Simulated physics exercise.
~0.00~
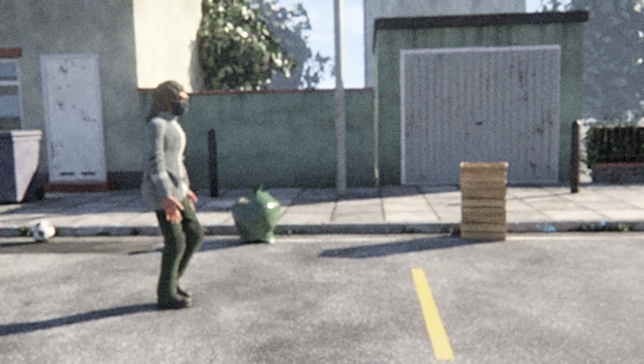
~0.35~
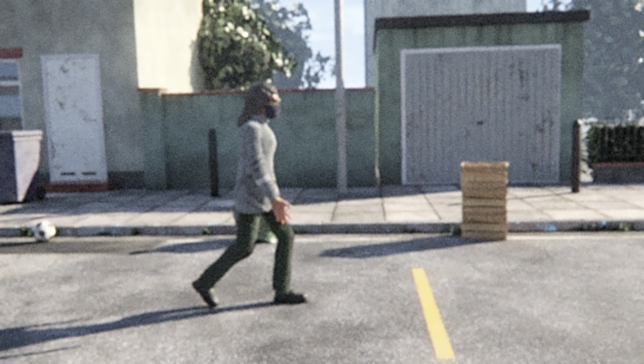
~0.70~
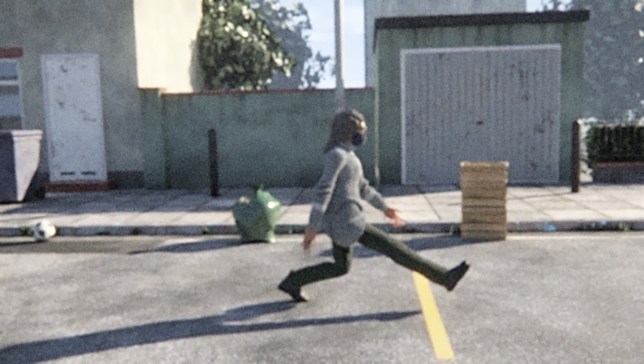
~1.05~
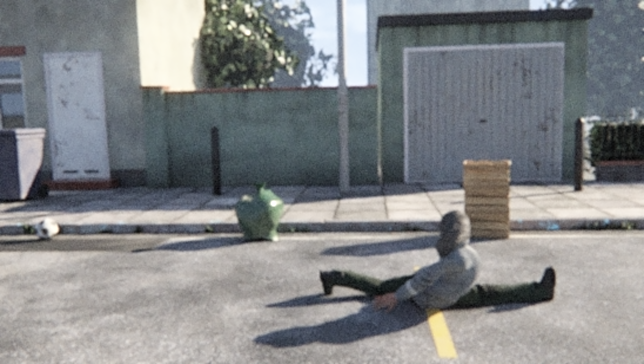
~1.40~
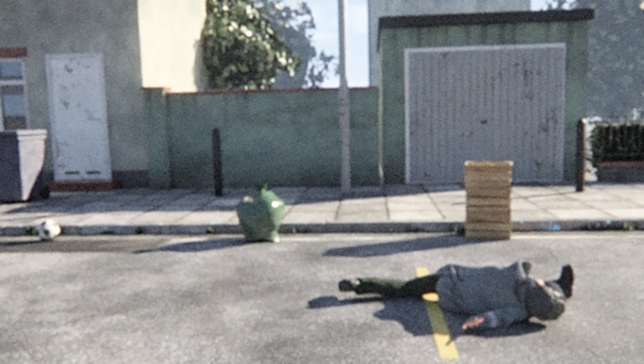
A person in a grey top and dark trousers walked right along a street past a green bag, stretched into a long stride, dropped to the ground with legs spread, and ended lying flat across the yellow tape, hips and head beyond it.
